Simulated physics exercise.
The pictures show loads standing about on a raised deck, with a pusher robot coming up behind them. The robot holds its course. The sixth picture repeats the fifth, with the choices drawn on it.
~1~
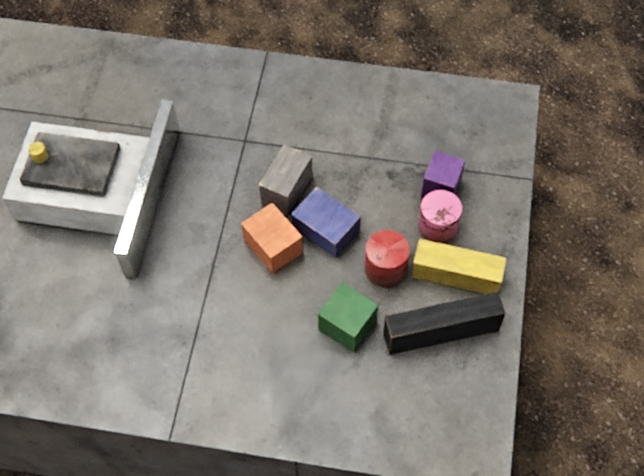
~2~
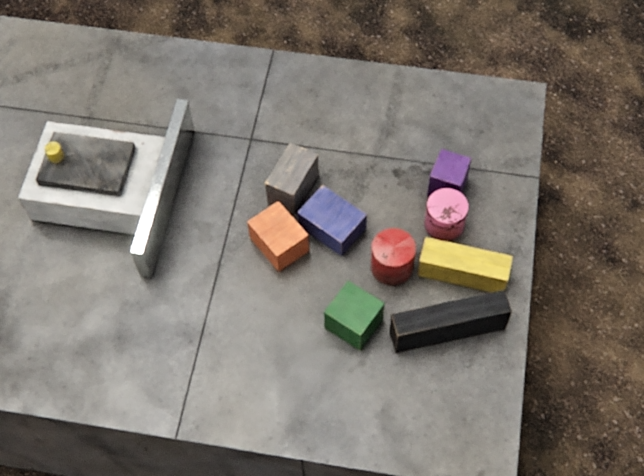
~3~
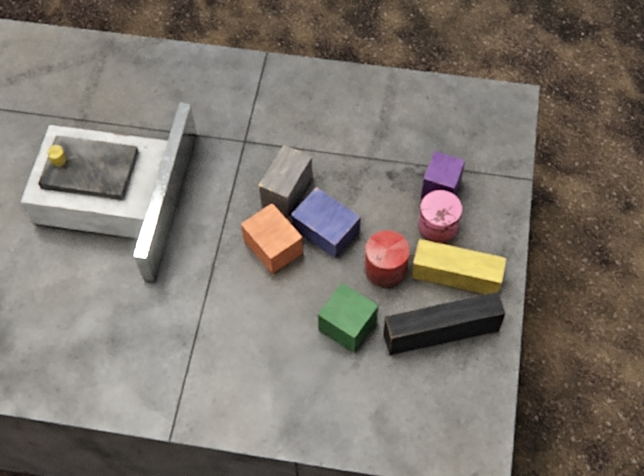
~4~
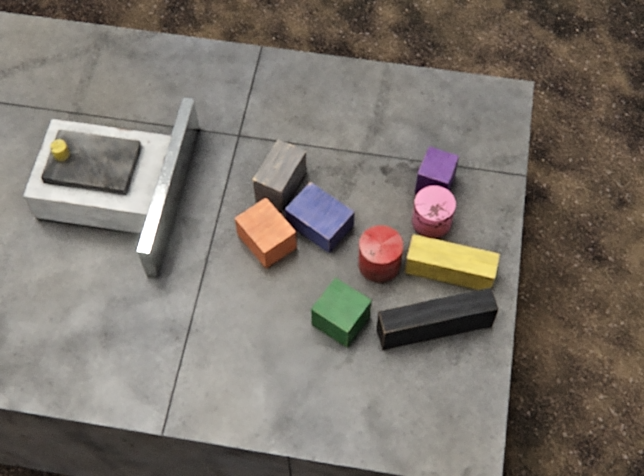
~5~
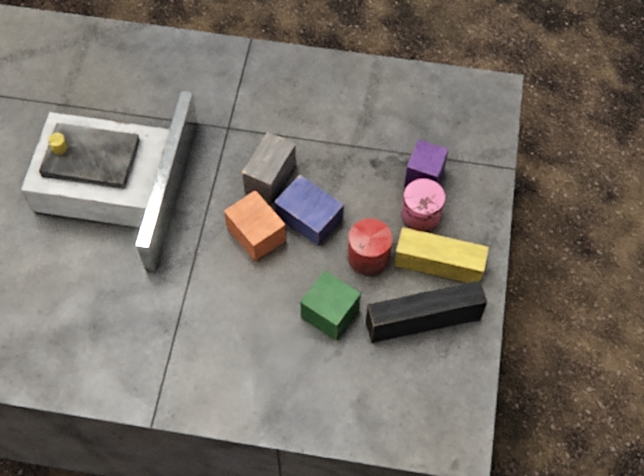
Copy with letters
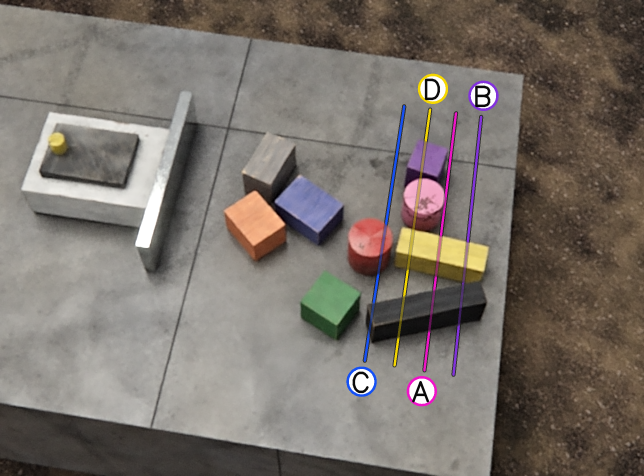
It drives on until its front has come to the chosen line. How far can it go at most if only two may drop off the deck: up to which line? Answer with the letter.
The farthest such stop is A.
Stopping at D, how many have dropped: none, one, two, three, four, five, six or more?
In all, one.
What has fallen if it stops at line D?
It is the yellow bar.
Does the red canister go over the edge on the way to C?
No.
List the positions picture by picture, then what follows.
Grey crate (287, 181); blue crate (326, 222); yellow bar (458, 268), in the first frame.
Robot (92, 163); black stick (449, 322), in the second frame.
Robot (95, 167); pink canister (439, 217), in the third frame.
Robot (98, 162); orange crate (266, 233), in the fourth frame.
Robot (96, 155); grey crate (270, 169); blue crate (309, 210); yellow bar (441, 257), in the fifth frame.
On the copy, A at (441, 232); B at (468, 236); C at (386, 224); D at (414, 228).
On A. First, robot (193, 169); grey crate (293, 171); blue crate (327, 214).
Then, robot (292, 184); yellow bar (479, 261); pink canister (446, 202).
Finally, robot (369, 195); yellow bar over the edge; pink canister over the edge; two fallen.
By contrast, B drops five; C is within the limit but short; D is within the limit but short.
